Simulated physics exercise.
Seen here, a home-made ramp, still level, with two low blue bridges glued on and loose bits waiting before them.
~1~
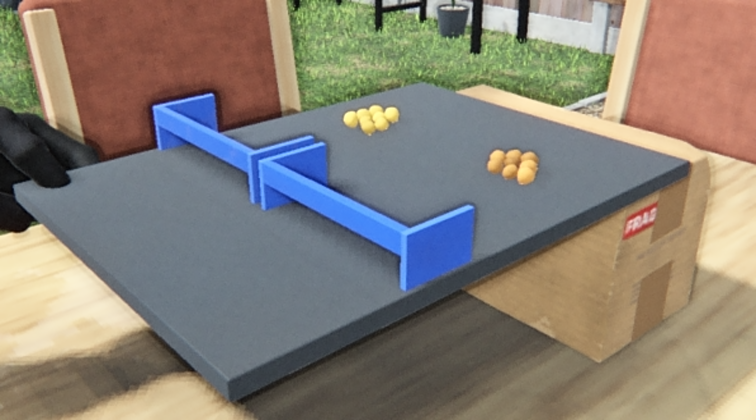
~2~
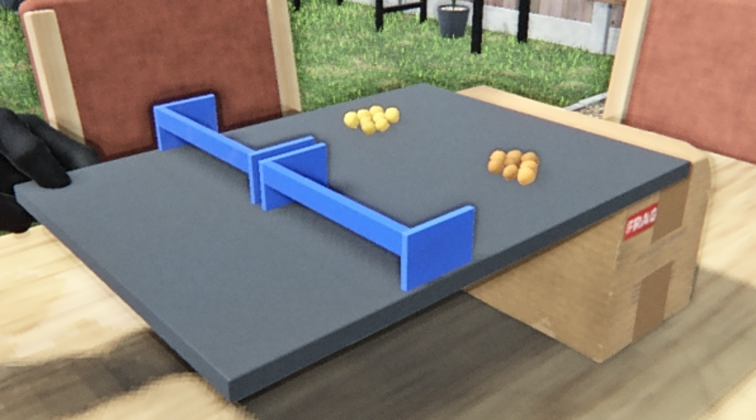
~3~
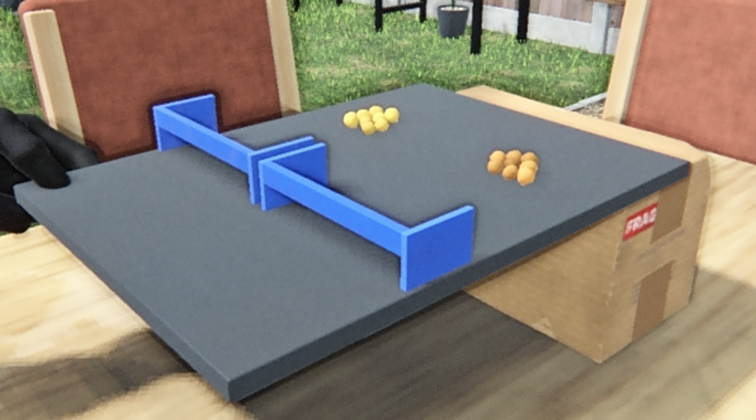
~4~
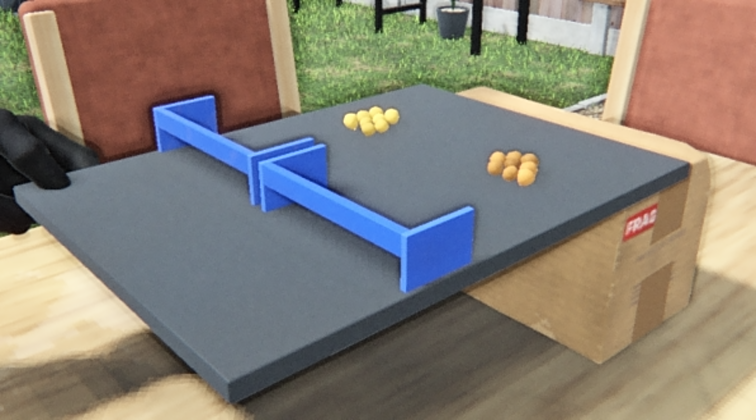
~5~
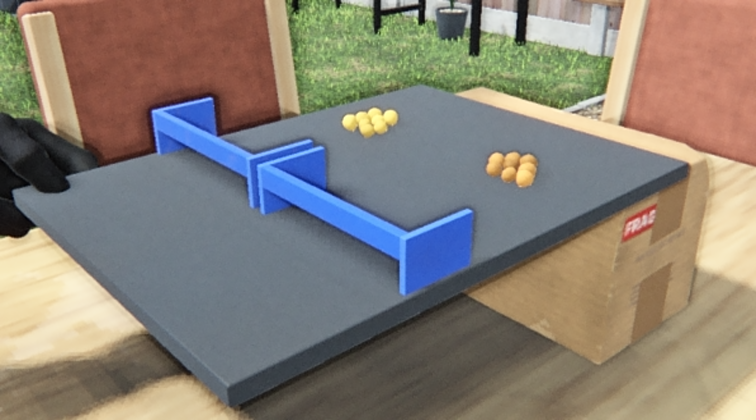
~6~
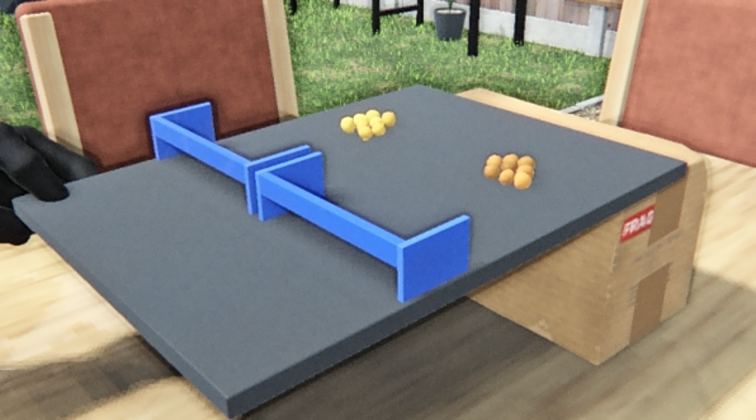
On an outdoor wooden table, a dark board with two blue barriers and little piles of yellow and orange-brown balls rested on a cardboard box, and its left end dipped very slightly beside a black-gloved hand.
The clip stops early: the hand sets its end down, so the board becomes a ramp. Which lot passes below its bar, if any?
In the end the nearer lot rolls on past the gate, and the farther lot rolls on past the gate.
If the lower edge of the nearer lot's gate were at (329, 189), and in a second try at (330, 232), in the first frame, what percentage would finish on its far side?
Near 100 % and 0 %.
Then, 0.43 s after the last picture, board sloping at 12°; nearer lot where it was; farther lot where it was.
Then, 0.89 s after the last picture, board sloping at 25°; nearer lot on its way down; farther lot on its way down.
Then, 1.43 s after the last picture, board resting at 27°; nearer lot all past its gate; farther lot all past its gate.
At rest, board resting at 27°; nearer lot all past its gate; farther lot all past its gate.
